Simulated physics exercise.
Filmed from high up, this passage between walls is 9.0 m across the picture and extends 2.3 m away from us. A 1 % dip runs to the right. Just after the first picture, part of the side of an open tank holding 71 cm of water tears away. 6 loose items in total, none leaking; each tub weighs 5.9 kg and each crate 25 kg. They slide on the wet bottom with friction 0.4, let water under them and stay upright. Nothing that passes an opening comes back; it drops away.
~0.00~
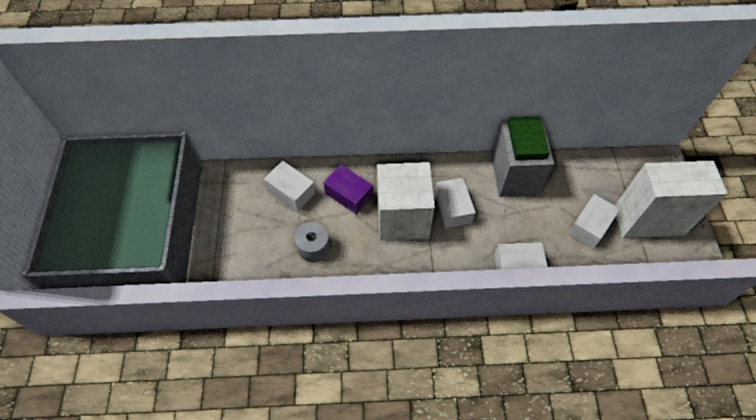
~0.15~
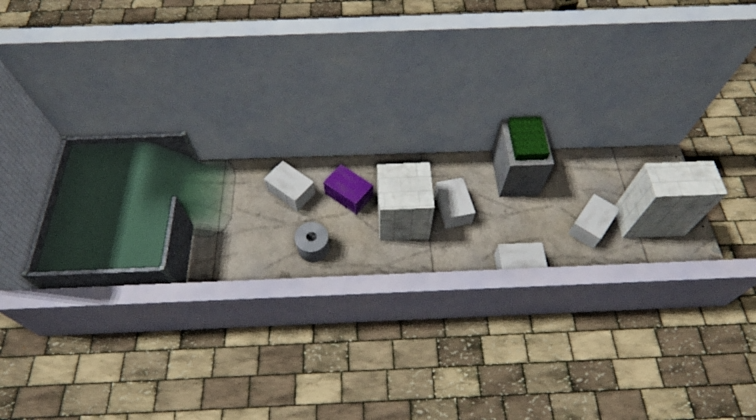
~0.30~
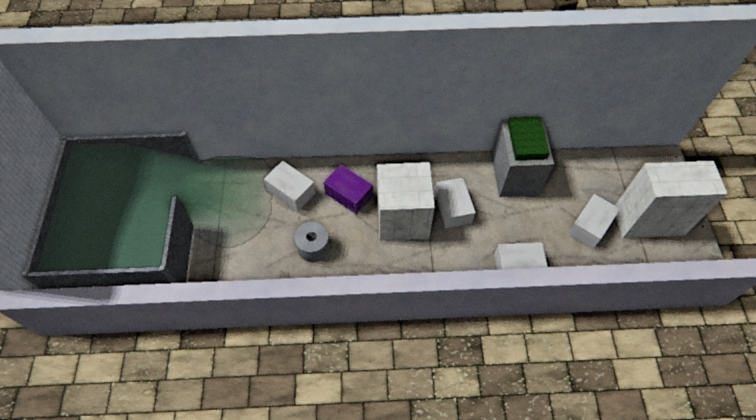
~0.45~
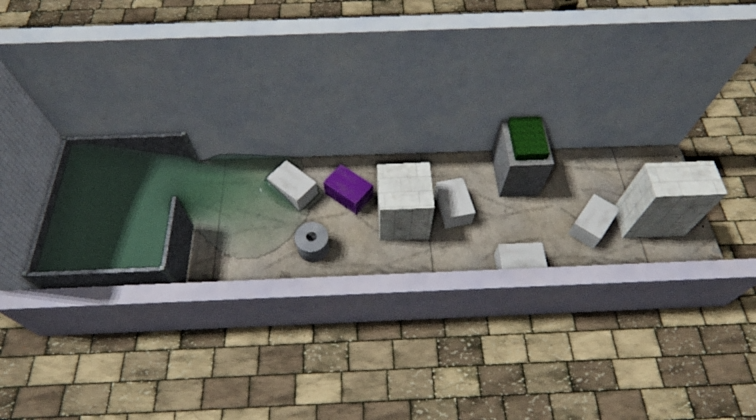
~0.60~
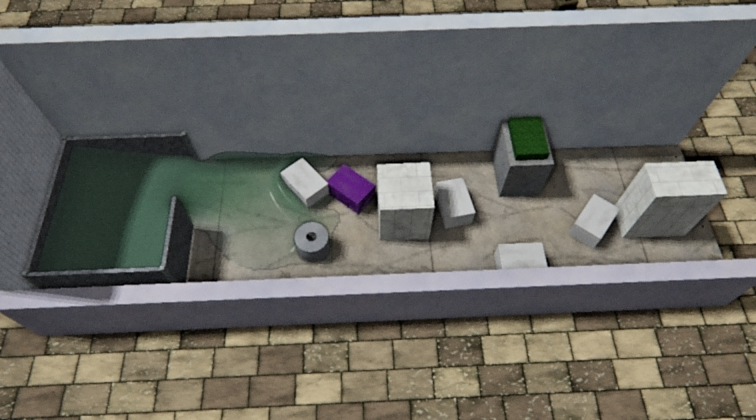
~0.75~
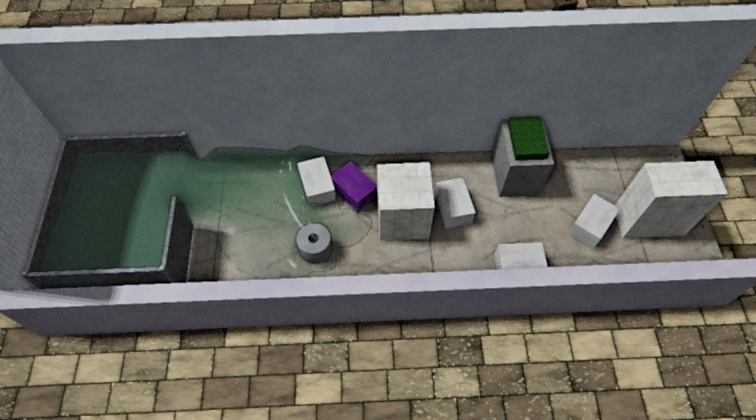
In the video, part of a tank's side opens at the left of a walled passage, and greenish water spreads rightward across the floor, pushing and turning a small white block beside a purple one, which shifts slightly.
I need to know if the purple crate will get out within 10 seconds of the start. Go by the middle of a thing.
Result - purple crate: Not out by then.
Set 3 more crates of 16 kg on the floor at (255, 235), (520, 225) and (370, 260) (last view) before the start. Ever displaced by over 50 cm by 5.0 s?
First exceeds it, second exceeds it, third exceeds it.
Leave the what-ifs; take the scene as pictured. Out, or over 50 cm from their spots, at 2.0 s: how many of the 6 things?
I make it 3.
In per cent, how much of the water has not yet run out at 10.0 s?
Somewhere near 72 percent, give or take.
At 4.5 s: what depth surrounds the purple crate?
I'd put it at about 11 cm.
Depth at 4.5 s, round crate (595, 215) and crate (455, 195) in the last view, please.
Some 6 cm at the first, some 12 cm at the second.
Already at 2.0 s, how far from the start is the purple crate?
About 200 cm by then.
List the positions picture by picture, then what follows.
In the first frame, the purple crate at (348, 184), on the bottom; water covers 3.1 m2; 0 of 6 have shifted.
In the second frame, the purple crate at (348, 184), on the bottom; 3.7 m2 under water; 0 of 6 have shifted.
In the third frame, the purple crate at (348, 184) rests on the ground; 4.5 m2 under water; 0 of 6 have shifted.
In the fourth frame, the purple crate at (348, 184) rests on the ground; 5.2 m2 under water; 0 of 6 have shifted.
In the fifth frame, the purple crate at (351, 184), on the bottom, 4 cm from its start; water covers 5.9 m2; 1 of 6 have shifted.
In the sixth frame, the purple crate at (354, 181) rests on the ground, 9 cm from its start; 6.8 m2 under water; 2 of 6 have shifted.
After 2.0 s the purple crate is near (469, 159), 1.8 m from its start, afloat; 0 of 6 are out; 3 afloat.
After 4.5 s the purple crate is near (591, 216), 3.4 m from its start, aground; 1 of 6 are out; 3 afloat.
After 7.0 s the purple crate is near (602, 178), 3.7 m from its start, aground; 2 of 6 are out; 2 afloat.
After 10.0 s the purple crate is near (602, 178), 3.7 m from its start, aground; 3 of 6 are out; 1 afloat.
